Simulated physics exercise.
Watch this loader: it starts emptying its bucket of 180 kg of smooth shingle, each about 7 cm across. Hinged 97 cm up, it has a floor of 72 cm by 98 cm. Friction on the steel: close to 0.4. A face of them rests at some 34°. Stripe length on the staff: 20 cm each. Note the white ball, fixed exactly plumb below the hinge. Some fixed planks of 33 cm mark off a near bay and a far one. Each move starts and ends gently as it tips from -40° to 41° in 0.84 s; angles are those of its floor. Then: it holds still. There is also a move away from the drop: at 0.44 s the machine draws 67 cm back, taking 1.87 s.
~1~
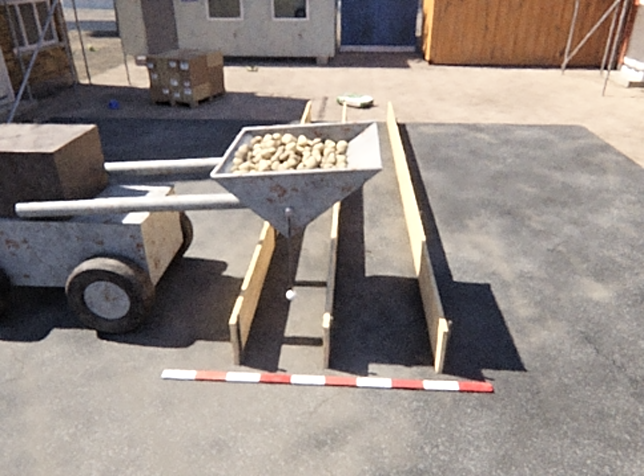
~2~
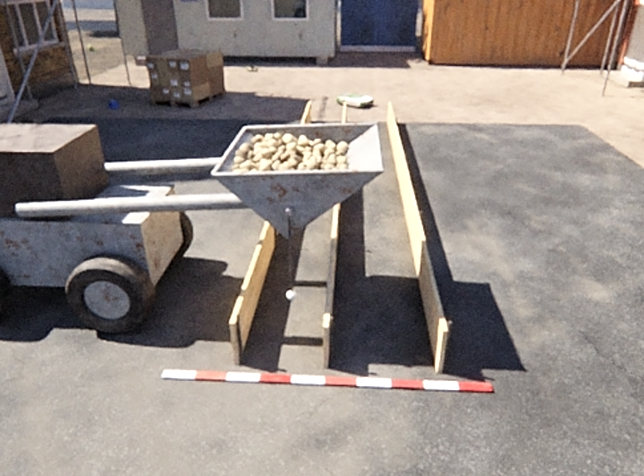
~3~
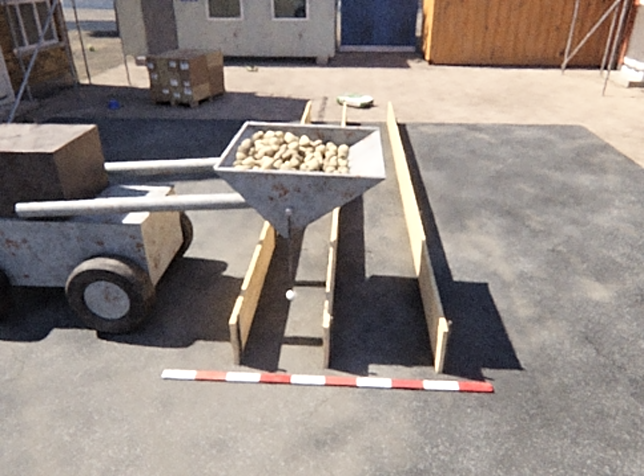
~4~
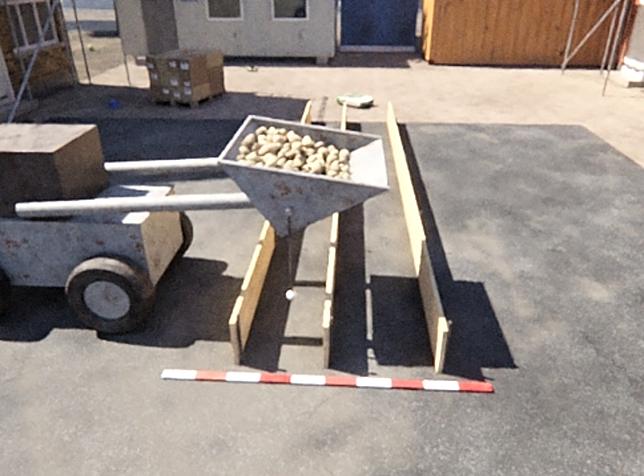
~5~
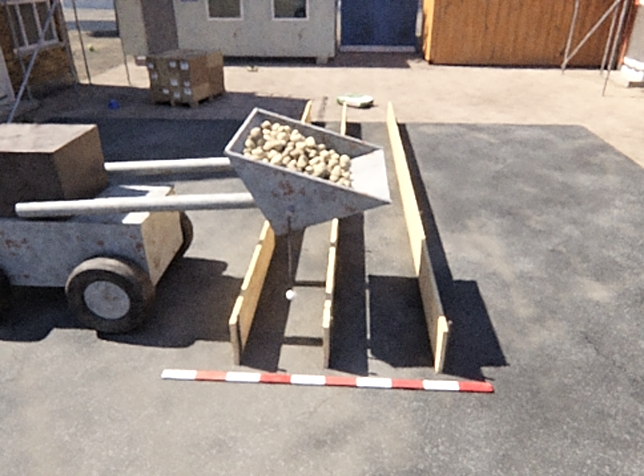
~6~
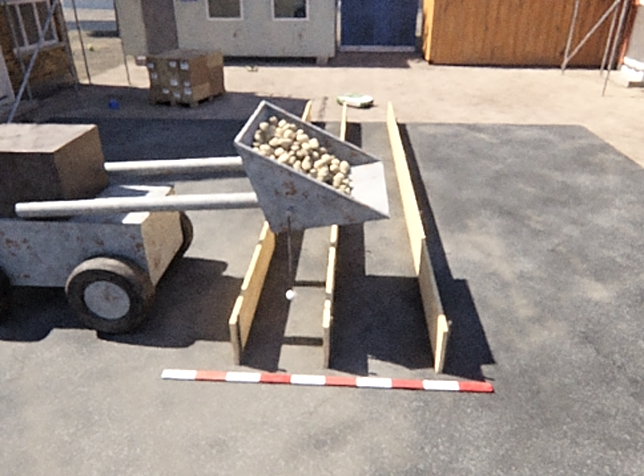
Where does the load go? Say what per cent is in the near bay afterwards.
About 10 per cent.
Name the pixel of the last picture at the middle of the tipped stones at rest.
(376, 296).
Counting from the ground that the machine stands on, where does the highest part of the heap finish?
About 24 cm above it.
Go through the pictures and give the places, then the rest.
Lip at (382, 168), floor tilted -40°, highest stones at (271, 146), in the first frame.
The bucket is at -38°, its lip at (383, 171); the top of the load is at (272, 145), in the second frame.
The bucket is at -34°, its lip at (386, 178); the top of the load is at (271, 144), in the third frame.
Lip at (389, 189), floor tilted -27°, highest stones at (270, 140), in the fourth frame.
The bucket is at -19°, its lip at (390, 202); the top of the load is at (269, 134), in the fifth frame.
The bucket is at -9°, its lip at (389, 218); the top of the load is at (271, 130), in the sixth frame.
A little later the floor is at 28°; 100 % in the bucket; the foremost stones are at (347, 225).
Then the floor is at 41°; 53 % in the bucket, 47 % in the far bay; the foremost stones are at (384, 293).
Later still the floor is at 41°; 0 % in the bucket, 7 % in the near bay, 93 % in the far bay; the foremost stones are at (422, 308).
In the end the floor is at 41°; 0 % in the bucket, 7 % in the near bay, 93 % in the far bay; the foremost stones are at (422, 308).
